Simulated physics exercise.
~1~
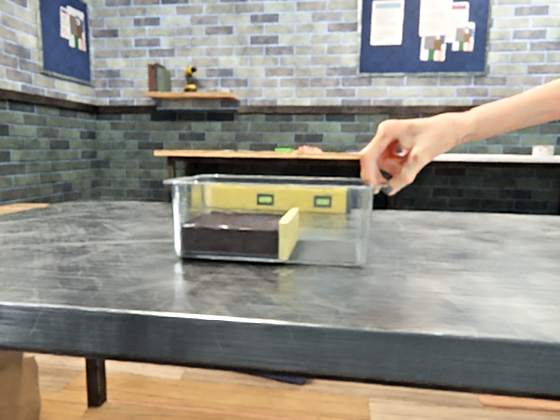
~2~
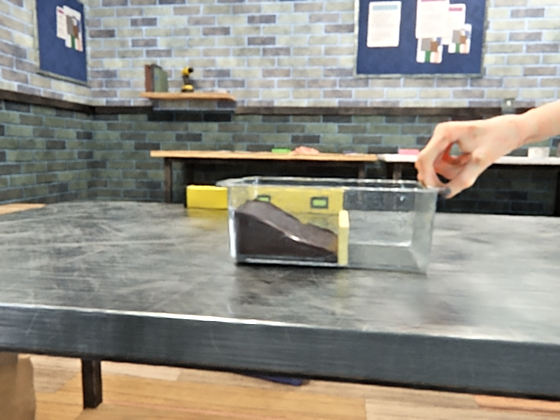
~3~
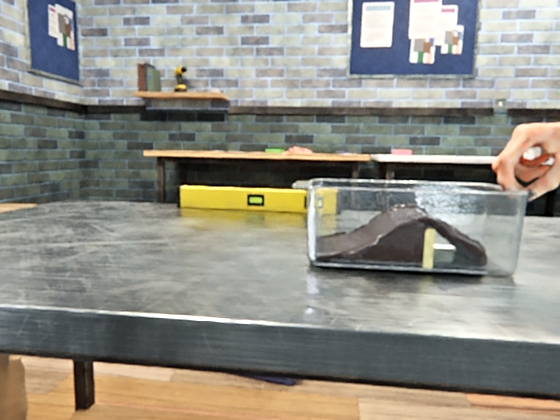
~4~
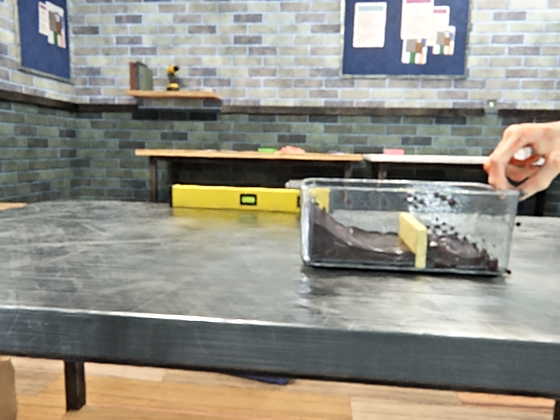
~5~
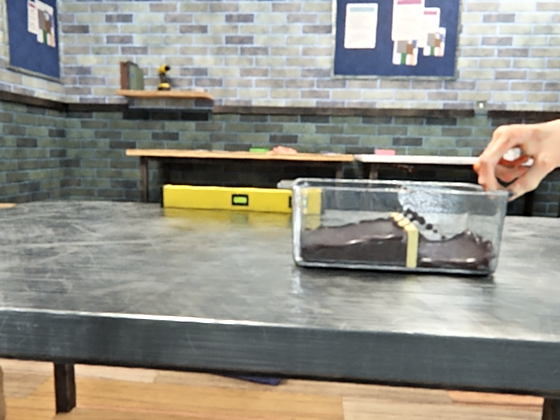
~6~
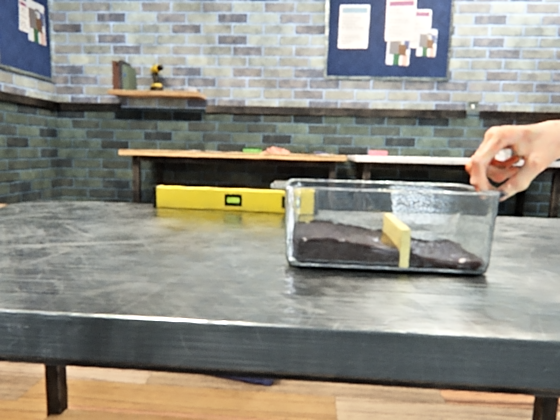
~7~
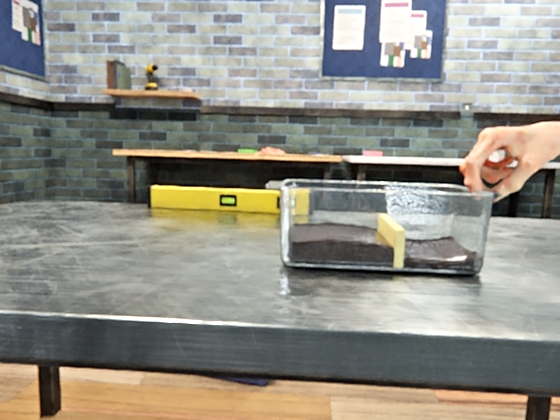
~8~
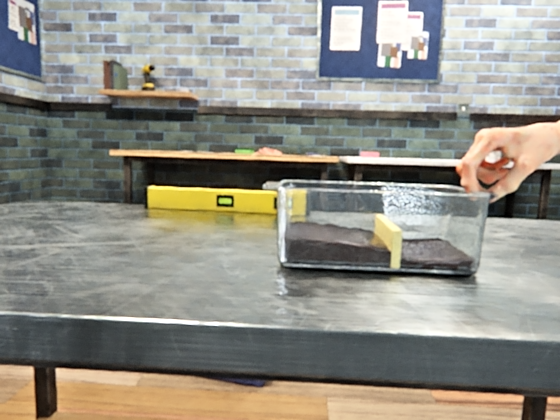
A hand pulls a clear box right, and dark liquid sloshes over its low divider, settling on both sides.
